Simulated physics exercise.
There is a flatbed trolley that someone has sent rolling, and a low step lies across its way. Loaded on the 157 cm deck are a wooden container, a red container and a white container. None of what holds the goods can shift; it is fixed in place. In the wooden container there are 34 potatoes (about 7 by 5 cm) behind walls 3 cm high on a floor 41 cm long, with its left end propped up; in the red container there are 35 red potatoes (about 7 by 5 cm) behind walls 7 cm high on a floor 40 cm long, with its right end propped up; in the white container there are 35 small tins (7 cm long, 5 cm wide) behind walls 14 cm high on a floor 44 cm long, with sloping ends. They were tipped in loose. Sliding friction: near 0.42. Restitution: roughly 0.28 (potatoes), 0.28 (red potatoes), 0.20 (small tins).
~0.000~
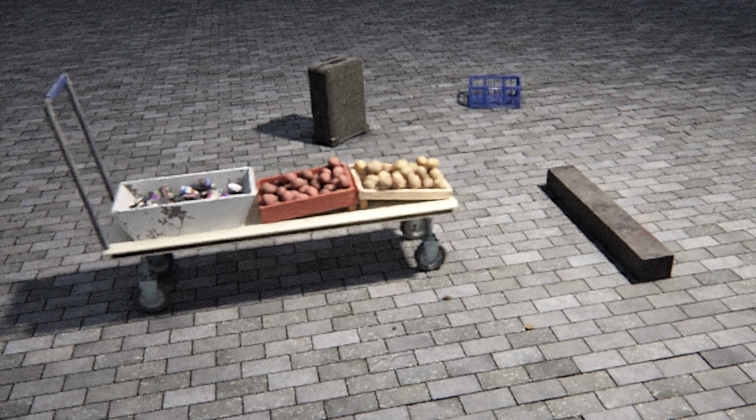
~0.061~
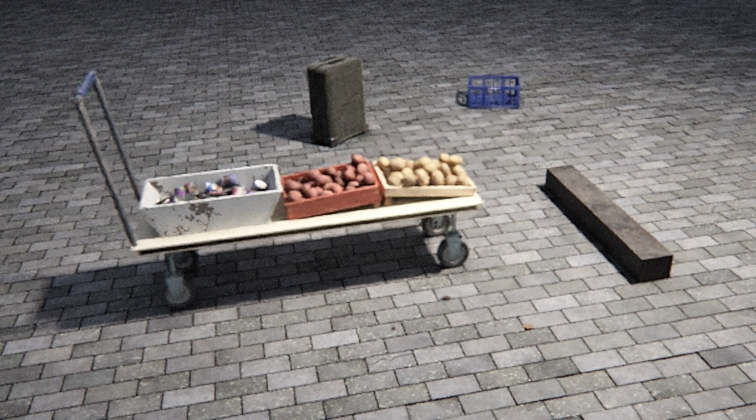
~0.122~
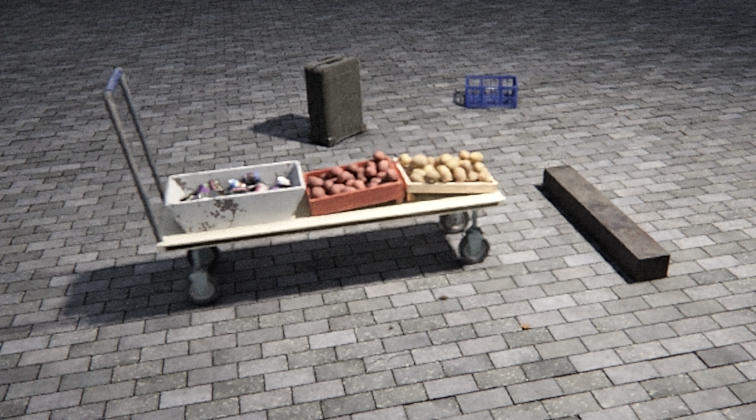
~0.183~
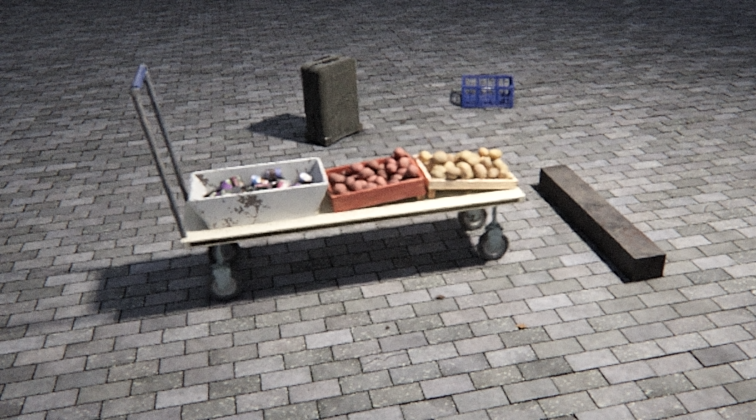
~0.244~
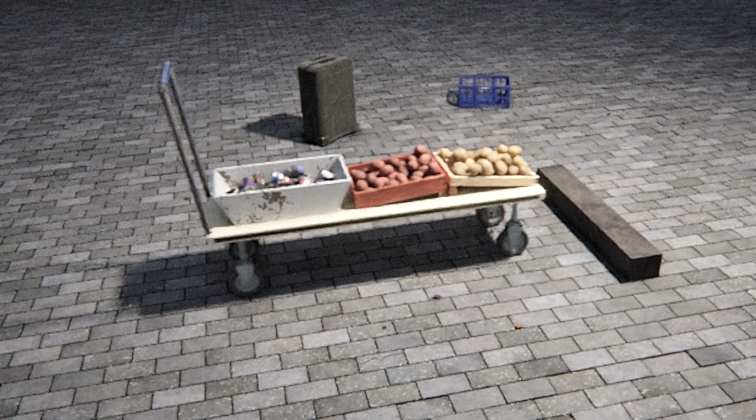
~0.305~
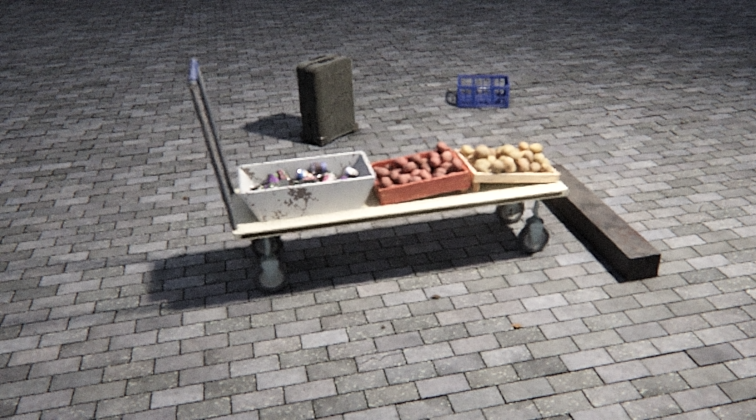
On grey paving, a flatbed trolley carrying three containers of potatoes and small objects rolls right.
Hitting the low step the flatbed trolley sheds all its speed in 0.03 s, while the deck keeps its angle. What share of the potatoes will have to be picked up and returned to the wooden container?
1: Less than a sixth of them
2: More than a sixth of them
(2) More than a sixth of them.
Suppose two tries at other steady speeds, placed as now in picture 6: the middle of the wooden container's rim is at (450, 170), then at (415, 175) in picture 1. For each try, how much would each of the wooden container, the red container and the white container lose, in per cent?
Losses in order of the tries would be wooden container 20 and 20 %, red container 0 and 0 %, white container 0 and 0 %.
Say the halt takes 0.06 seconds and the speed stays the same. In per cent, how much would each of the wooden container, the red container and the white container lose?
In that case wooden container 30, red container 0 and white container 0 per cent.
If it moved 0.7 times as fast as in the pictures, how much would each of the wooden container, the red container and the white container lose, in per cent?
In that case the wooden container sheds 20 per cent, the red container 0 per cent and the white container 0 per cent.
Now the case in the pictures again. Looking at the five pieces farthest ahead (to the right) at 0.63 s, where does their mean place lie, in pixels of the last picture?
I'd put their middle close to (613, 157).
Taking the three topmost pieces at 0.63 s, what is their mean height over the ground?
Close to 54 cm up.
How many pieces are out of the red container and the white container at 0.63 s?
Red container 2, white container 0, roughly.
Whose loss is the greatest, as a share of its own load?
Result: Wooden container.
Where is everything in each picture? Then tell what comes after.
In the first frame (each is followed by its nearest rim corner in this view; the camera pans a little), wooden container, (363, 190); white container, (112, 212); 82 cm short of the stop; none out.
In the second frame, wooden container, (388, 187); white container, (141, 208); 70 cm short of the stop.
In the third frame, wooden container, (411, 183); white container, (166, 204); 58 cm short of the stop.
In the fourth frame, wooden container, (432, 180); white container, (191, 200); 46 cm short of the stop.
In the fifth frame, wooden container, (454, 177); white container, (216, 197); 34 cm short of the stop.
In the sixth frame, wooden container, (477, 173); white container, (242, 193); 23 cm short of the stop; none out.
After 0.41 s, impact.
After 0.51 s, wooden container 29 in, 5 out, red container 34 in, 1 out and white container 35 in, 0 out.
After 0.63 s, wooden container 26 in, 8 out, red container 33 in, 2 out and white container 35 in, 0 out.
After 0.86 s, wooden container 25 in, 9 out, red container 33 in, 2 out and white container 35 in, 0 out.
Outcome (at 1.36 s), wooden container 25 in, 9 out, red container 33 in, 2 out and white container 35 in, 0 out. Asked share, 9 of 34, 26 per cent.
